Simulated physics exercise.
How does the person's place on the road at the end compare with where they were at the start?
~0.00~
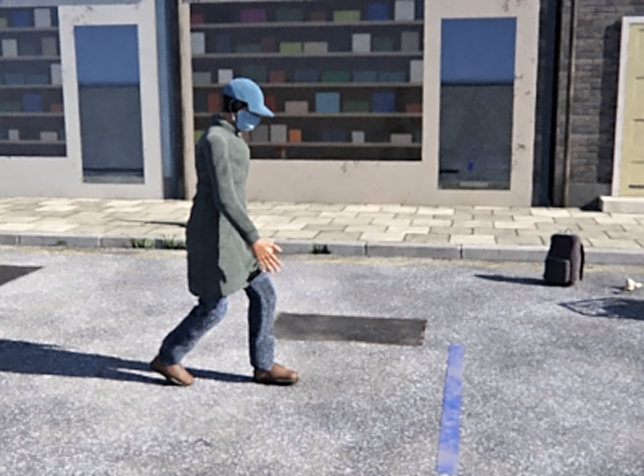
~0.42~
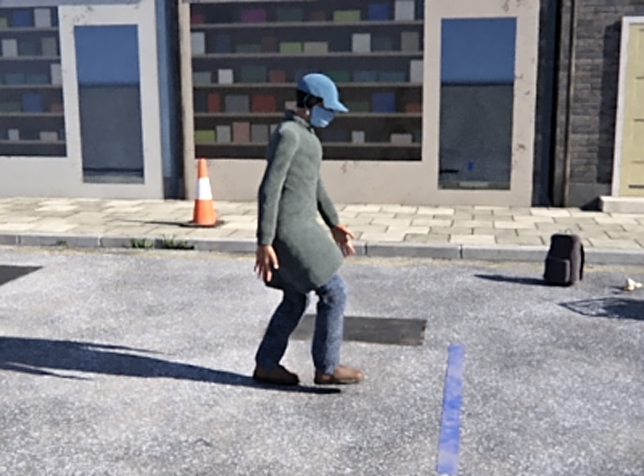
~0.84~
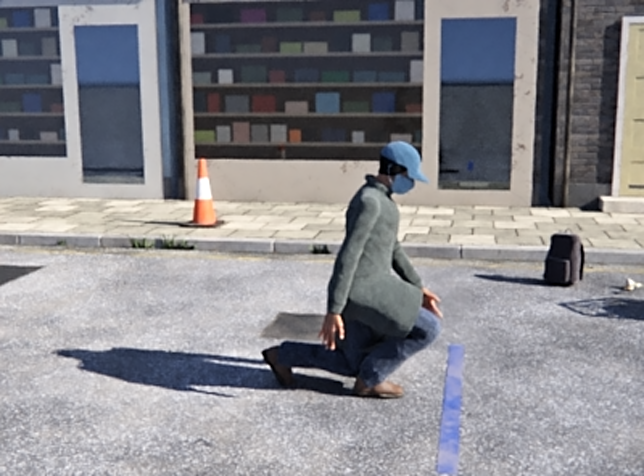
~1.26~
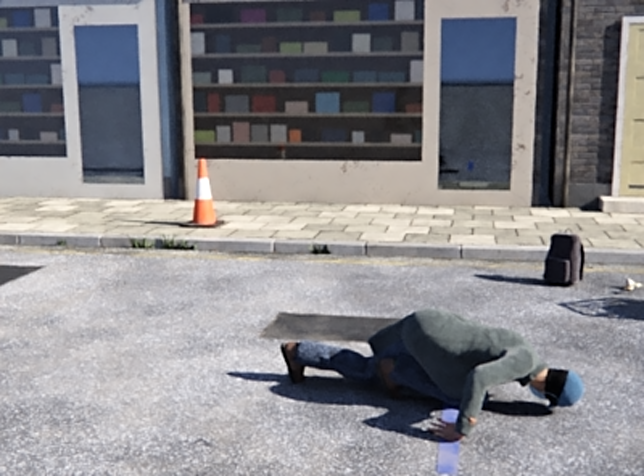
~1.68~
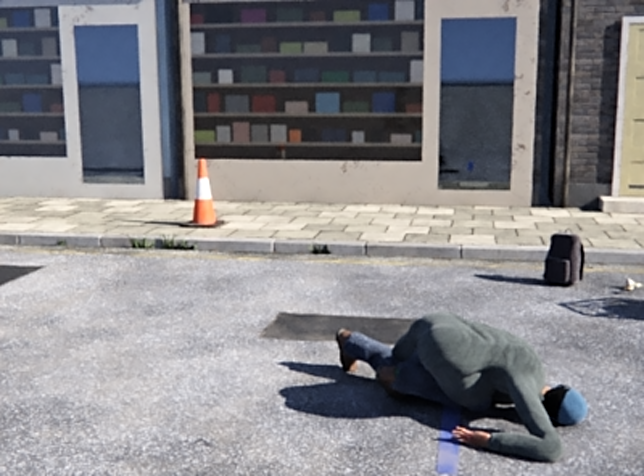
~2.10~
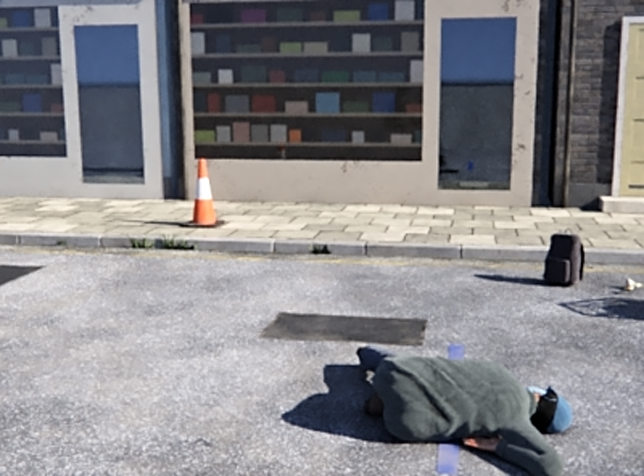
At the start the person was upright on the road to the left of the blue tape. By the end they were farther right and nearer the viewer, lying across the tape.
